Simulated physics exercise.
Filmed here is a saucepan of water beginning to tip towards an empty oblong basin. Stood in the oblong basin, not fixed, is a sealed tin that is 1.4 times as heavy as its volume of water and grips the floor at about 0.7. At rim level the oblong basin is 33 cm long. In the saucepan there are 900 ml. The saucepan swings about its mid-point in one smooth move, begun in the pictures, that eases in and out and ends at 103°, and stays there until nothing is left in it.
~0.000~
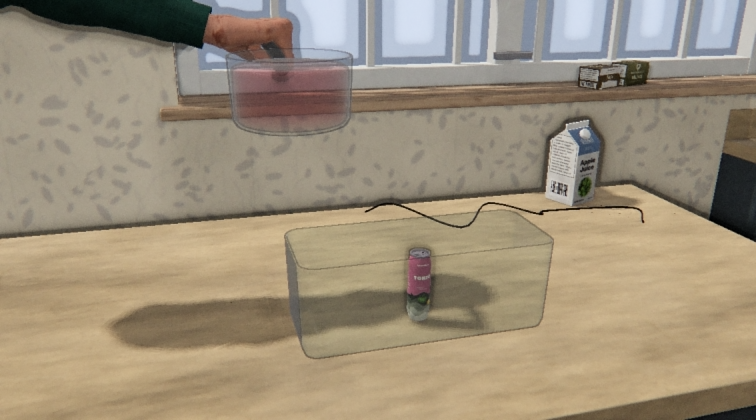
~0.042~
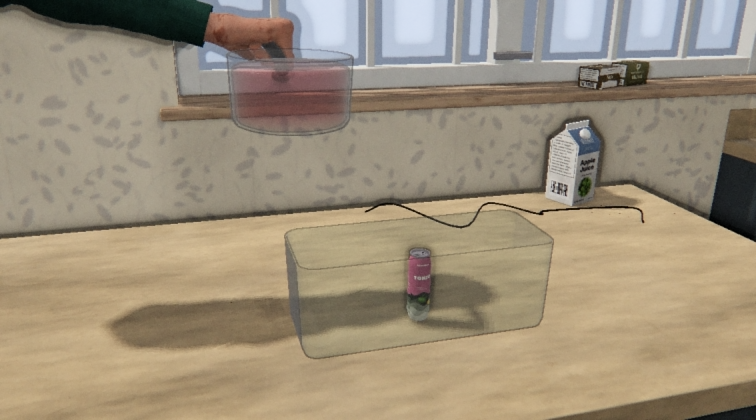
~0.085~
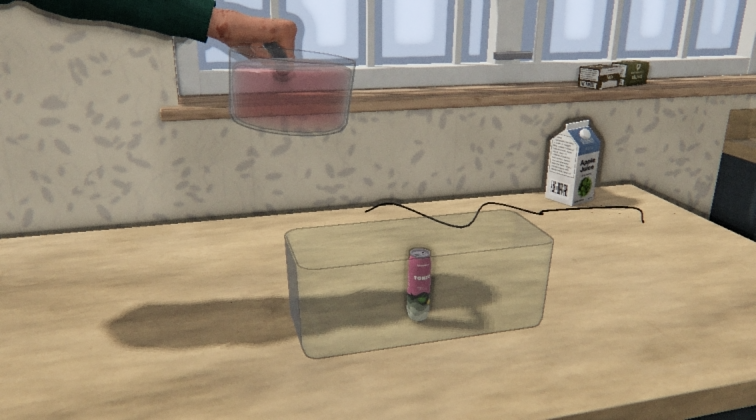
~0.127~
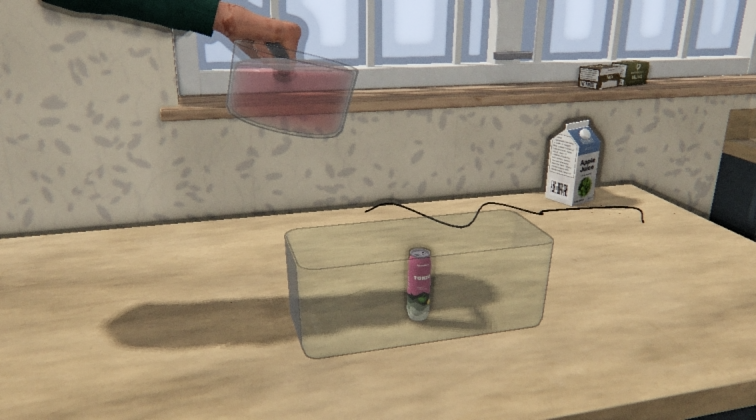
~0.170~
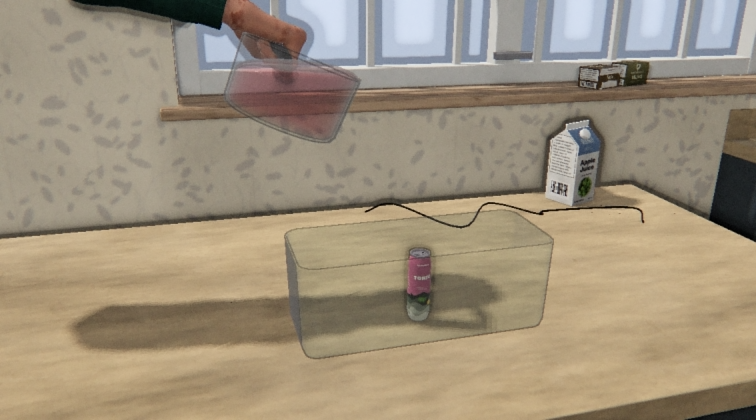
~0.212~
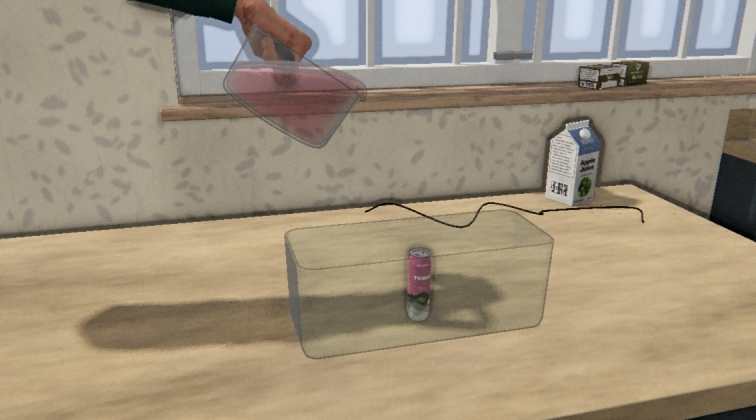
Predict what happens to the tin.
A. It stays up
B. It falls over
Answer: B.
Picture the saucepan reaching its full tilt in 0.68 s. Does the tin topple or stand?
The tin tumbles.
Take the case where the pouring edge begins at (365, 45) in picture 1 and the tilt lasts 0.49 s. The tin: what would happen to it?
It tumbles.
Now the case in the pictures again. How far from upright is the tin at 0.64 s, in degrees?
About 5°.
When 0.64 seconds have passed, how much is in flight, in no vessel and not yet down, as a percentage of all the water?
About 10 percent.
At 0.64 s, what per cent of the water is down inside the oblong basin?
Some 82 percent.
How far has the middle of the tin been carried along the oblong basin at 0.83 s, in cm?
Around 6 cm.
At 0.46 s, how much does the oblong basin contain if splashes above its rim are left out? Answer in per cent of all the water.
Near 14 in a hundred.
By 0.46 s the tilt is 98° and 29 per cent is still to pour; the tin stands where it began.
By 0.64 s the tilt is 103° and 7 per cent is still to pour; the tin leans 4°.
By 0.83 s the tilt is 103° and 1 per cent is still to pour; the tin leans 47°.
By 1.04 s the tilt is 103° and 0 per cent is still to pour; the tin lies on its side.
At rest the tin lies on its side.
